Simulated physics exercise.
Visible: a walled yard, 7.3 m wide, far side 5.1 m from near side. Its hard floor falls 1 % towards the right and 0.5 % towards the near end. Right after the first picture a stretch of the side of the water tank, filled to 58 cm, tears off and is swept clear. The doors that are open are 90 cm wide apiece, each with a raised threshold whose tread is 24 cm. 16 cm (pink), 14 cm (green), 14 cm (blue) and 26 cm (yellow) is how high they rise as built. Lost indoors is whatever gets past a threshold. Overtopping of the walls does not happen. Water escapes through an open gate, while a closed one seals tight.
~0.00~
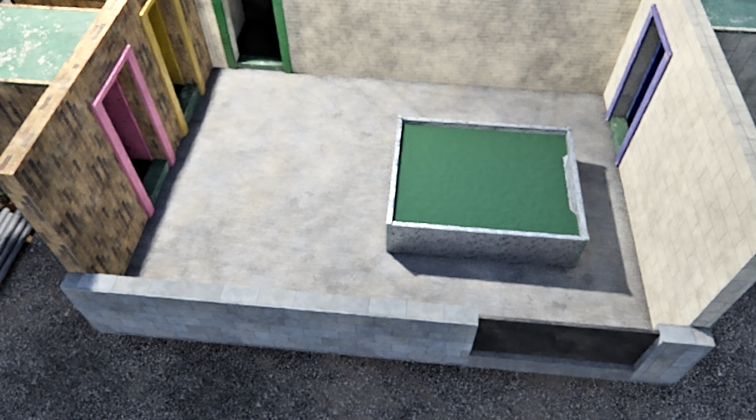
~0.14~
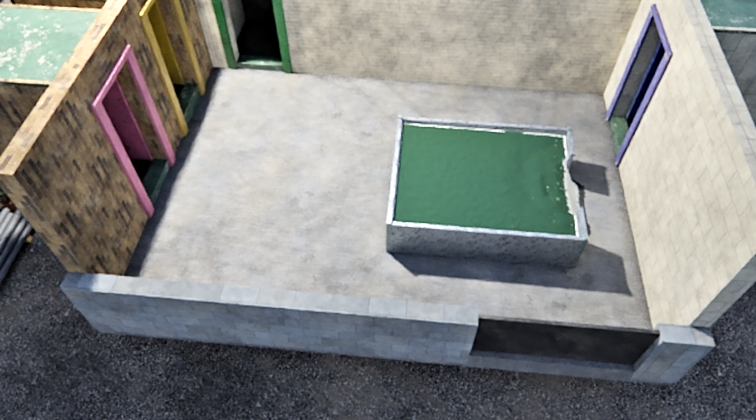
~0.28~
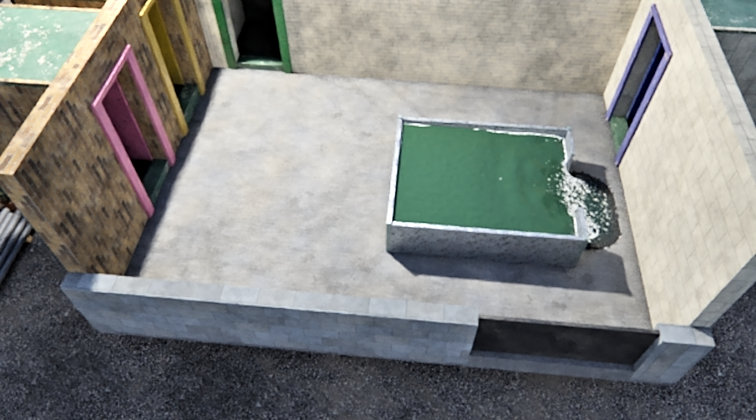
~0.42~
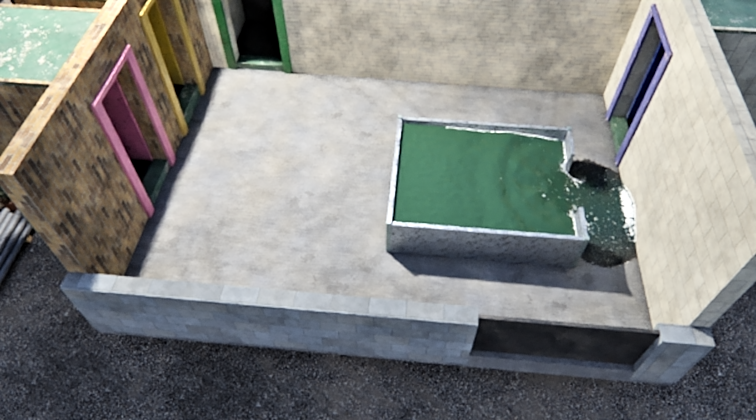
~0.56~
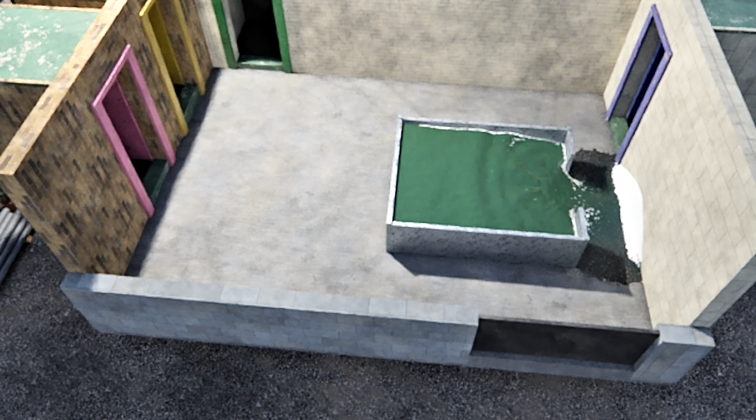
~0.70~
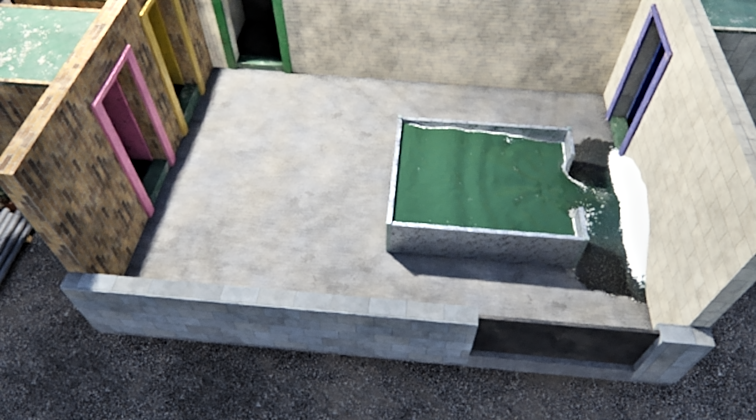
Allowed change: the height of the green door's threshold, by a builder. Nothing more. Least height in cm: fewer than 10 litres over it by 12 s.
Approx. 7.5 cm.
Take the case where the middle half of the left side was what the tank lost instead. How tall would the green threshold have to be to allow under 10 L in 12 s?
Minimum height: Approx. 14.5 cm.
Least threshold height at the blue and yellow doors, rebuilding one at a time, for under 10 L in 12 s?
About 11.5 cm at blue and 8.0 cm at yellow.
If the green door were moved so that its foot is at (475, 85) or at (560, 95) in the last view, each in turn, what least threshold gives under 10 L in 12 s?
You'd want roughly 6.5 cm there first, then roughly 25 cm.
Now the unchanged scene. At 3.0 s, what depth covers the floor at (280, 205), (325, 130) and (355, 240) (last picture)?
Approx. 0 / 0 / 0 cm.
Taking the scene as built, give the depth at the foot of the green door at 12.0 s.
8.0 cm.
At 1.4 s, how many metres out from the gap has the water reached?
2.8 m.
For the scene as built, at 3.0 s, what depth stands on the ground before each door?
Pink door 0 cm, green door 0 cm, blue door 13 cm, yellow door 0 cm.
After 1.4 s water covers 15 % of the floor, deepest (47 cm) near (623, 213); it has not reached the green door.
After 3.0 s water covers 40 % of the floor, deepest (36 cm) near (623, 213); it has not reached the green door.
After 12.0 s water covers 100 % of the floor, deepest (14 cm) near (383, 87); 8 cm at the green door, 0 litres in over its 14 cm threshold.
At the green door as built, the water arrived by 4.3 s and peaked near 11 cm at 10.2 s.
With a threshold of 6 cm, 24 litres would have come in within the 12 s; with 8.5 cm, 4 litres. So under 10 litres takes about 7.5 cm.
